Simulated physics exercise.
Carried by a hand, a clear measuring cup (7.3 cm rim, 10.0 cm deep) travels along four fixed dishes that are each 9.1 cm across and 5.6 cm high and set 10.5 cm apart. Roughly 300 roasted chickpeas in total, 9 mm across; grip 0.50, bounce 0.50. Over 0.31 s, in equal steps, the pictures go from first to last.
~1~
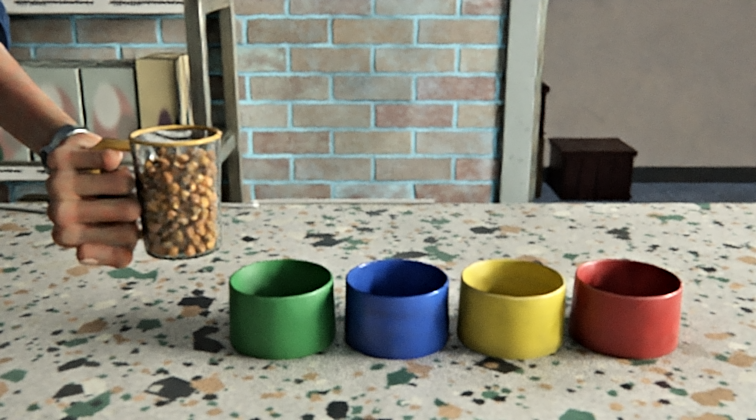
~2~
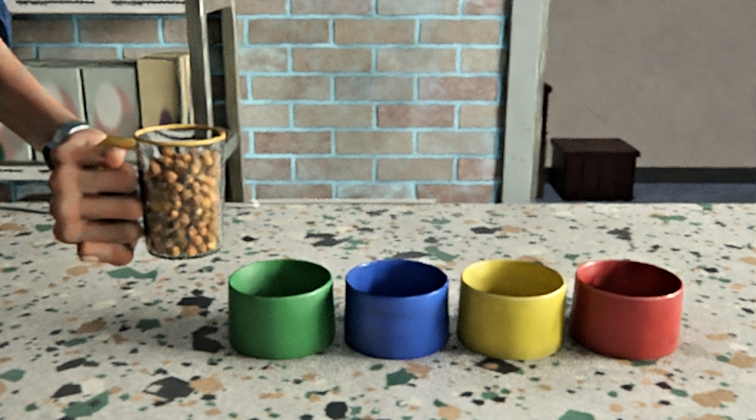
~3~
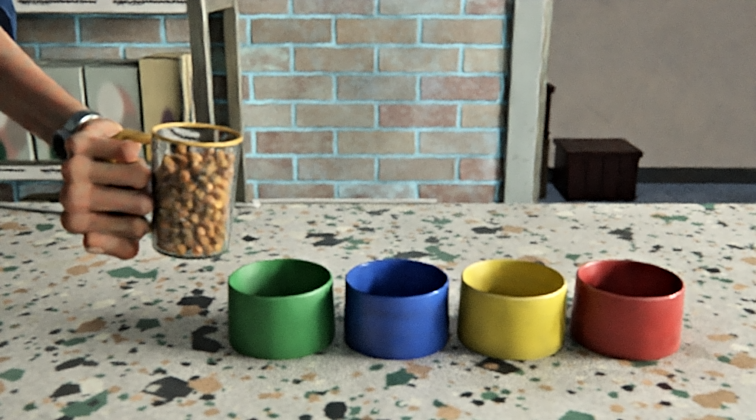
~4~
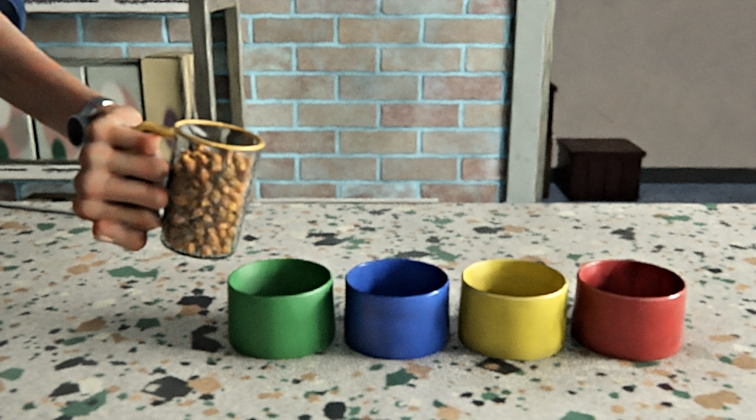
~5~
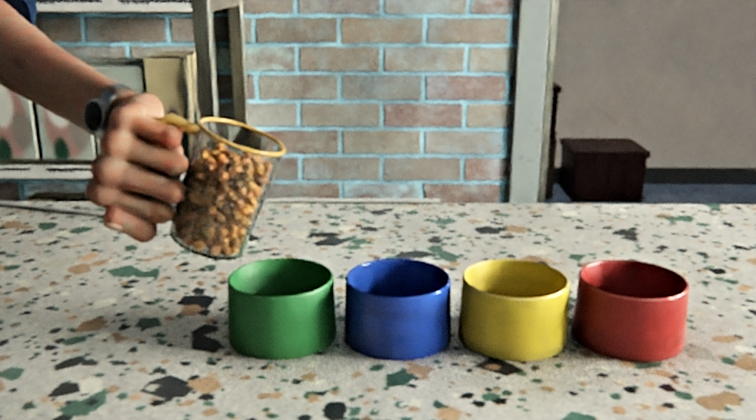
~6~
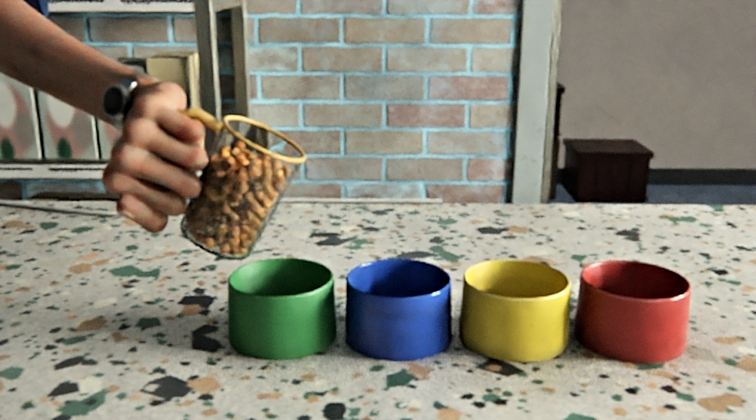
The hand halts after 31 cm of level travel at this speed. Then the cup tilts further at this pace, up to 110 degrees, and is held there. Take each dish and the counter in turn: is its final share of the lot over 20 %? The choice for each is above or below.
Red dish - above it, blue dish - below it, green dish - below it, yellow dish - above it, counter - below it.
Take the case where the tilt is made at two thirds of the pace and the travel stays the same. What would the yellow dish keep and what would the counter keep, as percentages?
In that case the yellow dish gets 0 and the counter gets 0.
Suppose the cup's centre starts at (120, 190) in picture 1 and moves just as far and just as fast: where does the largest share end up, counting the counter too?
Yellow.
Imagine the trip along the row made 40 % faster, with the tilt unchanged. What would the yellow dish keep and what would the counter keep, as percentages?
Yellow: 0; counter: 0.
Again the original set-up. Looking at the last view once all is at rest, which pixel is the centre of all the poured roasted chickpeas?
Est. centre at rest: (596, 320) px.
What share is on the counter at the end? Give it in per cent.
The share comes to some 10 percent.
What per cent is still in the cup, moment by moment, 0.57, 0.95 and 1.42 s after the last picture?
Close to 100, 65 and 10 per cent respectively.
Then, 0.57 s after the last picture, tilt 91 degrees; cup holds 100 %.
Then, 0.95 s after the last picture, tilt 110 degrees; cup holds 65 %, yellow 35 %.
Then, 1.42 s after the last picture, tilt 110 degrees; cup holds 10 %, red 40 %, yellow 40 %.
In the end, red 50 %, blue 0 %, green 0 %, yellow 40 %, counter 10 %.
